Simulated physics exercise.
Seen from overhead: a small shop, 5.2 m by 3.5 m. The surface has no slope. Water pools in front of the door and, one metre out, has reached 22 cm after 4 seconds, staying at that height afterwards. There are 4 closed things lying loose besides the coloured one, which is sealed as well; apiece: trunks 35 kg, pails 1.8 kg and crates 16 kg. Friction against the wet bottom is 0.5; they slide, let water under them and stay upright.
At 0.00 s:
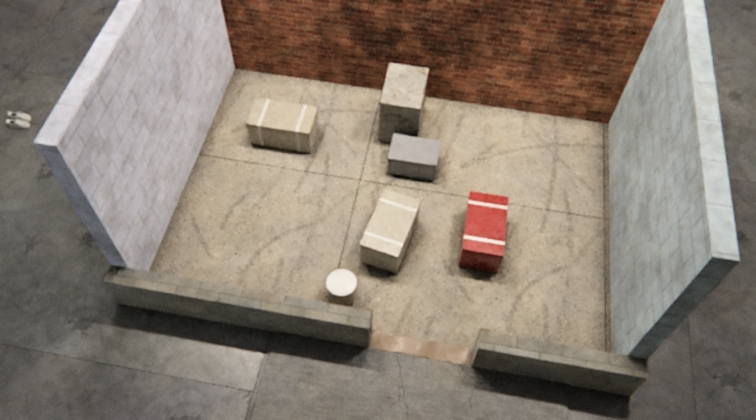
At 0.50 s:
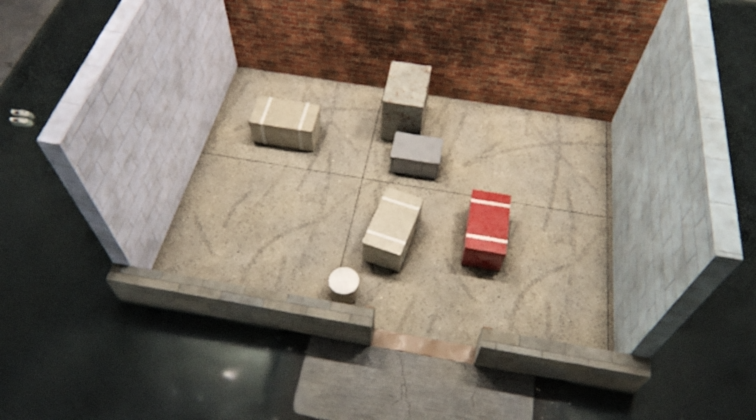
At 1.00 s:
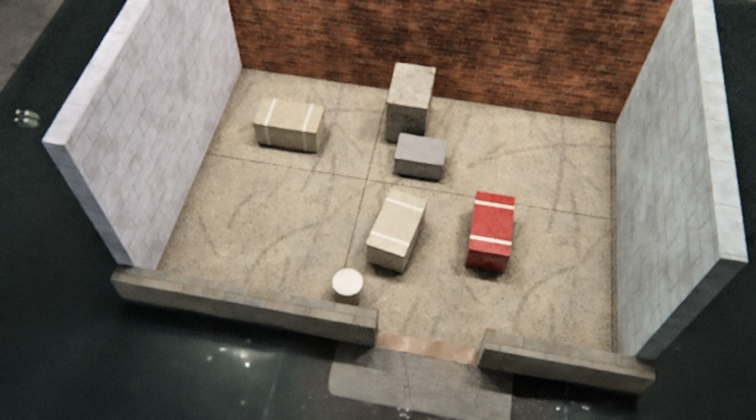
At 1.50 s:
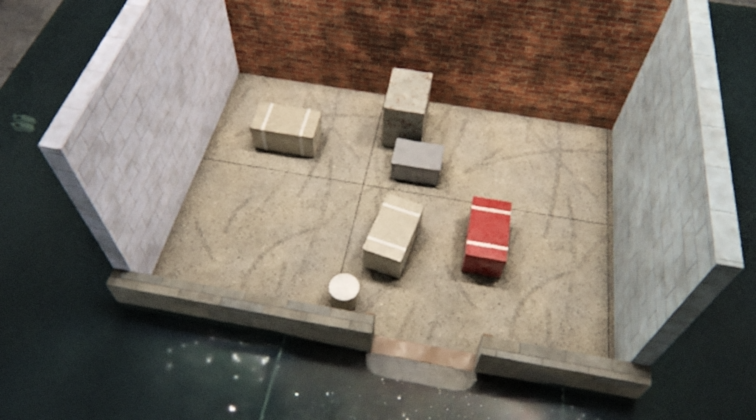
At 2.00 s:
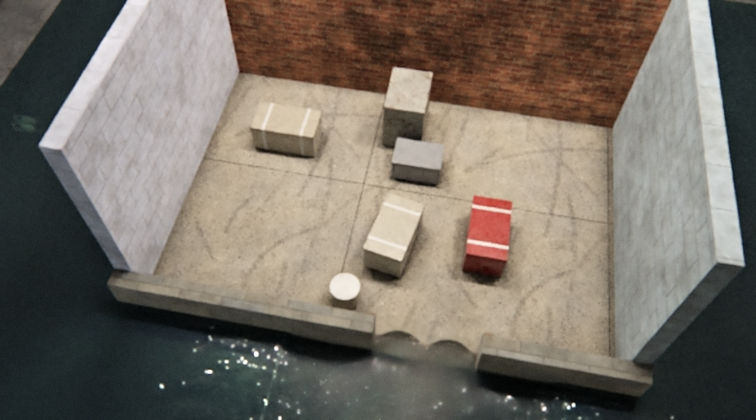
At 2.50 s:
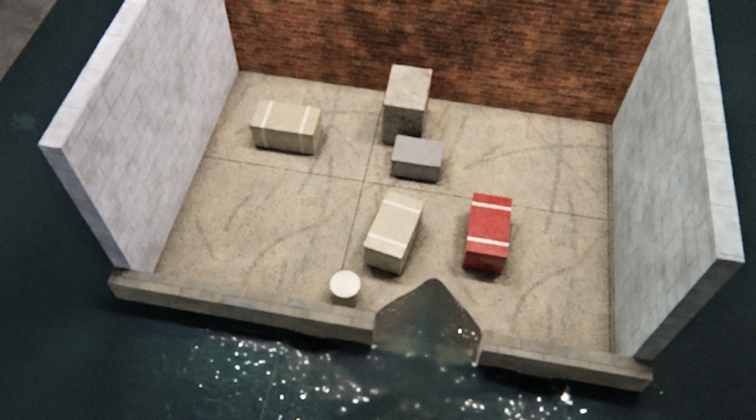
In this clip, seen from above, dark water spreads over the ground outside a small walled room with a red trunk and several pale and grey objects, then pushes through the front doorway onto the floor; the objects stay still.
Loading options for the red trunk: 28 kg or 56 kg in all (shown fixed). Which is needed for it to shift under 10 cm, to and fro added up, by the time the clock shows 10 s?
Result: Heavy ballast required.
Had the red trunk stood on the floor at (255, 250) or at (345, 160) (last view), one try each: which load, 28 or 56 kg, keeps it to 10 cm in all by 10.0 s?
Well, at the first spot either weight will do, and at the second either weight will do.
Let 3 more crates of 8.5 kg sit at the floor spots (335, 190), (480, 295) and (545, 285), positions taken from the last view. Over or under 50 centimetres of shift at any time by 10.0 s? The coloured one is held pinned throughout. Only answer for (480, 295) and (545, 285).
In turn: Past it, more.
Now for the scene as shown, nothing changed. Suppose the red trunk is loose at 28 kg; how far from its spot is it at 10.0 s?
80 cm.
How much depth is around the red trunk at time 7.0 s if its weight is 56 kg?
6 cm, roughly.
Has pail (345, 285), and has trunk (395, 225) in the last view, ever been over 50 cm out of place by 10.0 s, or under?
So that's not as far for the first and further for the second.
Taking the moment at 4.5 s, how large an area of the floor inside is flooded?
My estimate is roughly 6.0 m2.
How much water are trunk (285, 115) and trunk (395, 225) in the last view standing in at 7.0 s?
First roughly 2 cm, second roughly 6 cm.
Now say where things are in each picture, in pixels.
The first frame shows the red trunk at (486, 222) rests on the ground; 0.0 m2 under water; 0 of 5 have shifted.
The second frame shows the red trunk at (489, 221) rests on the ground; 0.0 m2 under water; 0 of 5 have shifted.
The third frame shows the red trunk at (493, 222) rests on the ground; water covers 0.0 m2; 0 of 5 have shifted.
The fourth frame shows the red trunk at (489, 228), on the bottom; water covers 0.0 m2; 0 of 5 have shifted.
The fifth frame shows the red trunk at (490, 227) rests on the ground; water covers 0.0 m2; 0 of 5 have shifted.
The sixth frame shows the red trunk at (490, 224) rests on the ground; water covers 0.5 m2; 0 of 5 have shifted.
After 3.5 s the red trunk would be 0 cm from its start with 28 kg and 0 cm from its start with 56 kg; 3 cm of water round it then.
After 4.5 s the red trunk would be 5 cm from its start with 28 kg and 0 cm from its start with 56 kg; 6 cm of water round it then.
After 7.0 s the red trunk would be 58 cm from its start with 28 kg and 0 cm from its start with 56 kg; 6 cm of water round it then.
After 10.0 s the red trunk would be 72 cm from its start with 28 kg and 0 cm from its start with 56 kg; 10 cm of water round it then.
